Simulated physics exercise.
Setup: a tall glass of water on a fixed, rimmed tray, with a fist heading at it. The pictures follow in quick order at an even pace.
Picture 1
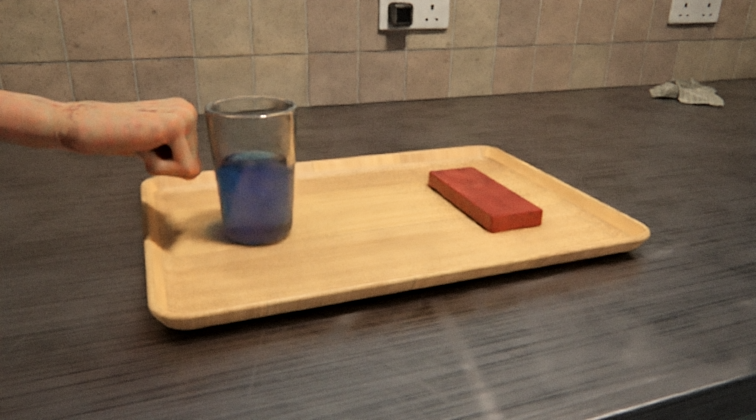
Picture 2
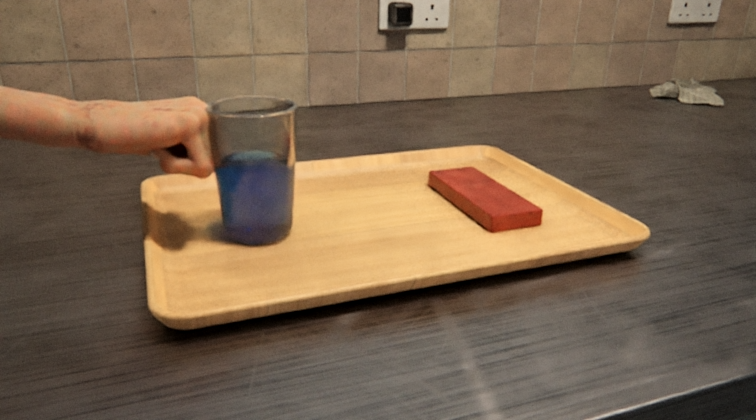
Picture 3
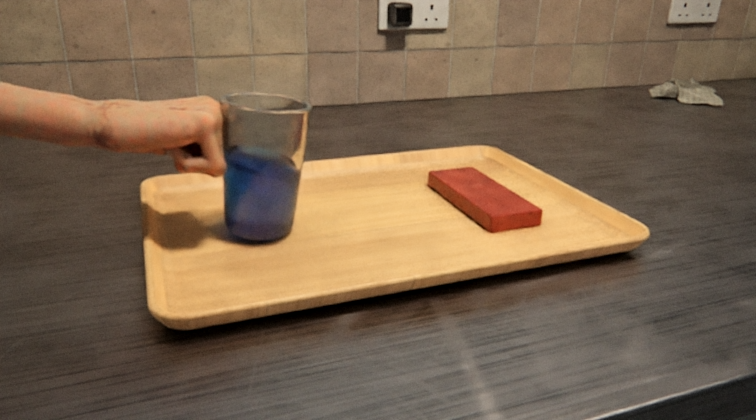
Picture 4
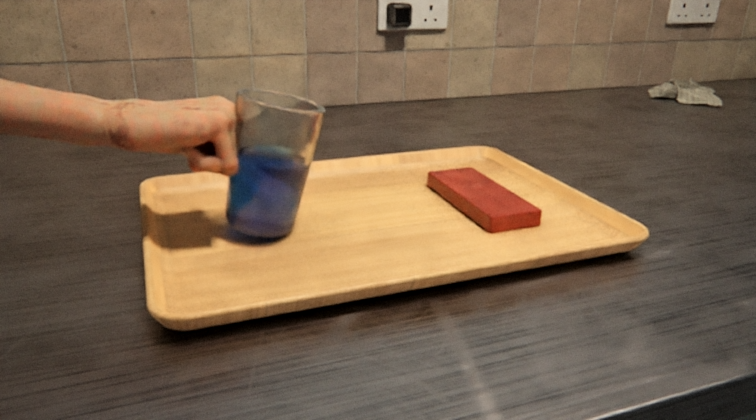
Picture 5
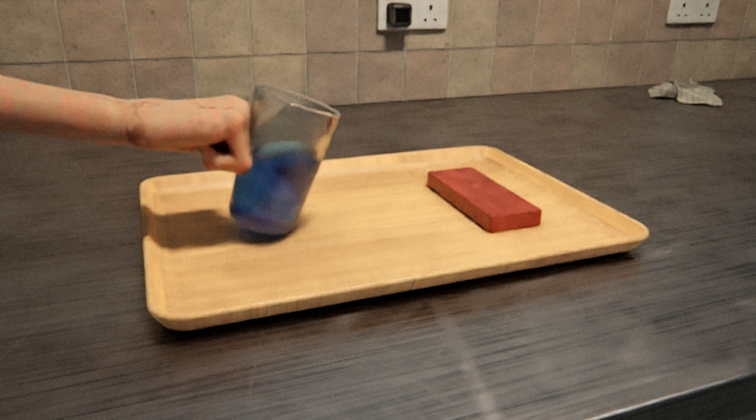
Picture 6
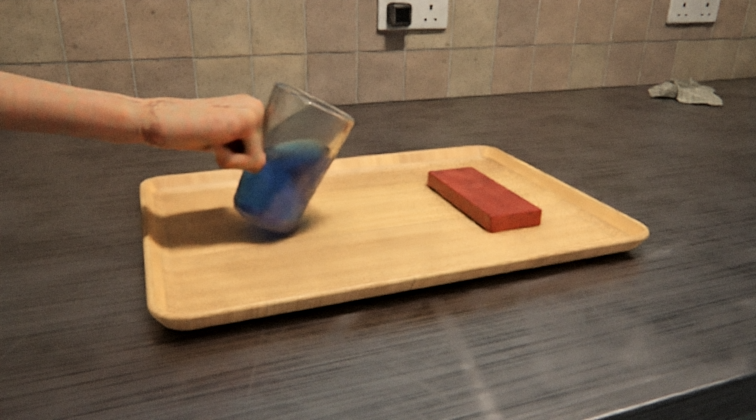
On a dark kitchen worktop, a fist pushes a glass of blue liquid, tilting it rightward on a tray with a red block.
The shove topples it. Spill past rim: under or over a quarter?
Basically, the tray catches more than three quarters of it.
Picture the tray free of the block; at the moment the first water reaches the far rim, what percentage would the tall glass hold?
About 60 percent.
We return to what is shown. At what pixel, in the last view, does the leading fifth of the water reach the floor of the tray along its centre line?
It lands near (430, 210).
A moment on, the tall glass is falling and 100 per cent is in the glass, 0 on the tray and 0 above or beyond its rim.
Next, the tall glass lies on its side and 85 per cent is in the glass, 3 on the tray and 13 above or beyond its rim.
Then the tall glass lies on its side and 44 per cent is in the glass, 39 on the tray and 17 above or beyond its rim.
Later the tall glass lies on its side and 21 per cent is in the glass, 61 on the tray and 17 above or beyond its rim.
In the end 87 per cent is held by tray and glass, 13 is off the tray.
